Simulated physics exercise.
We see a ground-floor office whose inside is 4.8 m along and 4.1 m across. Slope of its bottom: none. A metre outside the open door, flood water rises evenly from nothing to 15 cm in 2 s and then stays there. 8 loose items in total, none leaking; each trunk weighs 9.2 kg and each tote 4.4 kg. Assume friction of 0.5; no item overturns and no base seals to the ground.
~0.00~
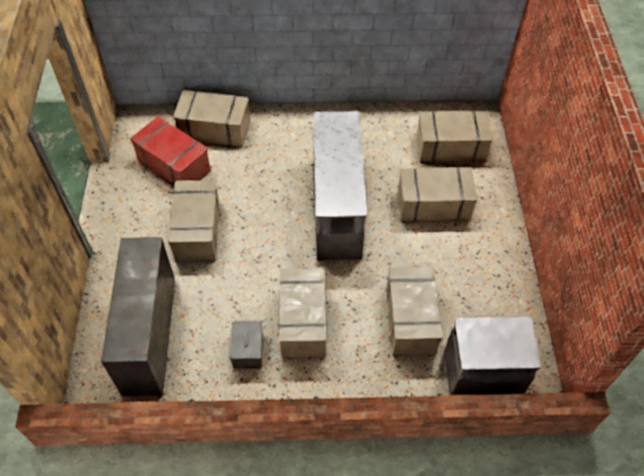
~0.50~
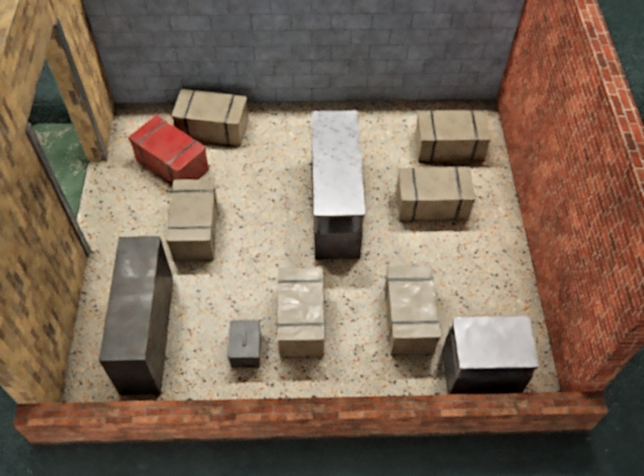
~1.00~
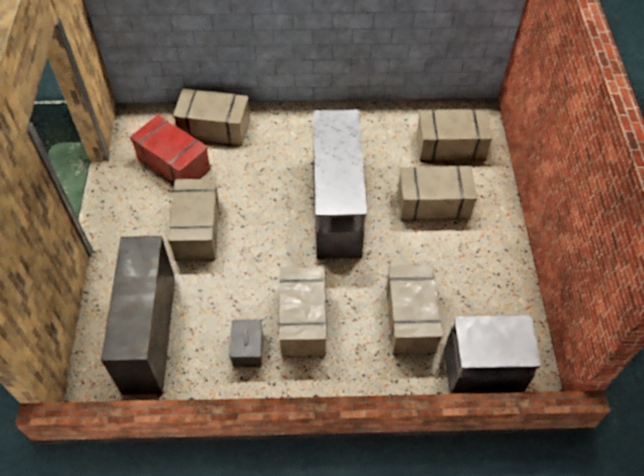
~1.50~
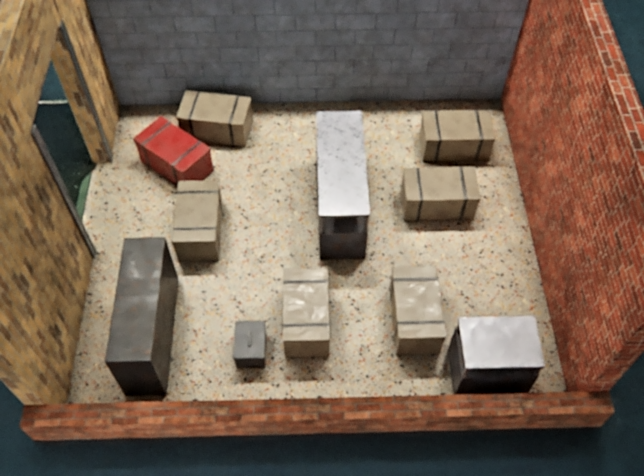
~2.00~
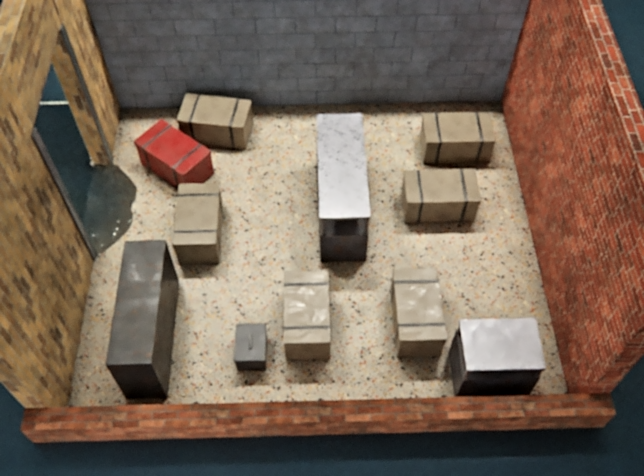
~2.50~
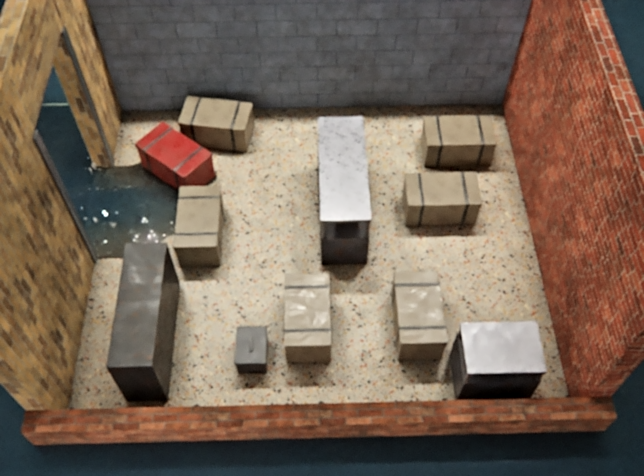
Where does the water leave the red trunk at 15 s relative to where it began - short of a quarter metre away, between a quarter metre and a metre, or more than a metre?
Expect it to be pushed beyond a metre.
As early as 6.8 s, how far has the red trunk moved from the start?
By then it has shifted roughly 120 cm.
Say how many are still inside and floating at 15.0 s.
Tally: 8 of them.
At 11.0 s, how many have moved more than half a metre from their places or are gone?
Result: 6.
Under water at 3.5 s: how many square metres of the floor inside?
4.5 m2.
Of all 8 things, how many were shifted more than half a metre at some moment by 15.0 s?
Tally: 8.
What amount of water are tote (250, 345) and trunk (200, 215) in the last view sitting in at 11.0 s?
I'd estimate 4 cm for the first and 6 cm for the second.
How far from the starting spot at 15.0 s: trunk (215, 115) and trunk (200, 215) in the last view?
Respectively 40 and 140 cm.
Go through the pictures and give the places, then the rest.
The red trunk at (168, 143), on the bottom; 0.0 m2 under water; 0 of 8 have shifted, in the first picture.
The red trunk at (167, 142) rests on the ground; 0.0 m2 under water; 0 of 8 have shifted, in the second picture.
The red trunk at (168, 142), on the bottom; water covers 0.0 m2; 0 of 8 have shifted, in the third picture.
The red trunk at (171, 143) rests on the ground; 0.0 m2 under water; 0 of 8 have shifted, in the fourth picture.
The red trunk at (172, 146) rests on the ground; water covers 0.3 m2; 0 of 8 have shifted, in the fifth picture.
The red trunk at (173, 149) rests on the ground; water covers 1.0 m2; 0 of 8 have shifted, in the sixth picture.
After 3.5 s the red trunk is near (186, 136), 0.2 m from its start, aground; 0 afloat.
After 6.8 s the red trunk is near (278, 121), 1.2 m from its start, afloat; 4 afloat.
After 11.0 s the red trunk is near (491, 156), 3.6 m from its start, afloat; 8 afloat.
After 15.0 s the red trunk is near (481, 218), 3.5 m from its start, afloat; 8 afloat.
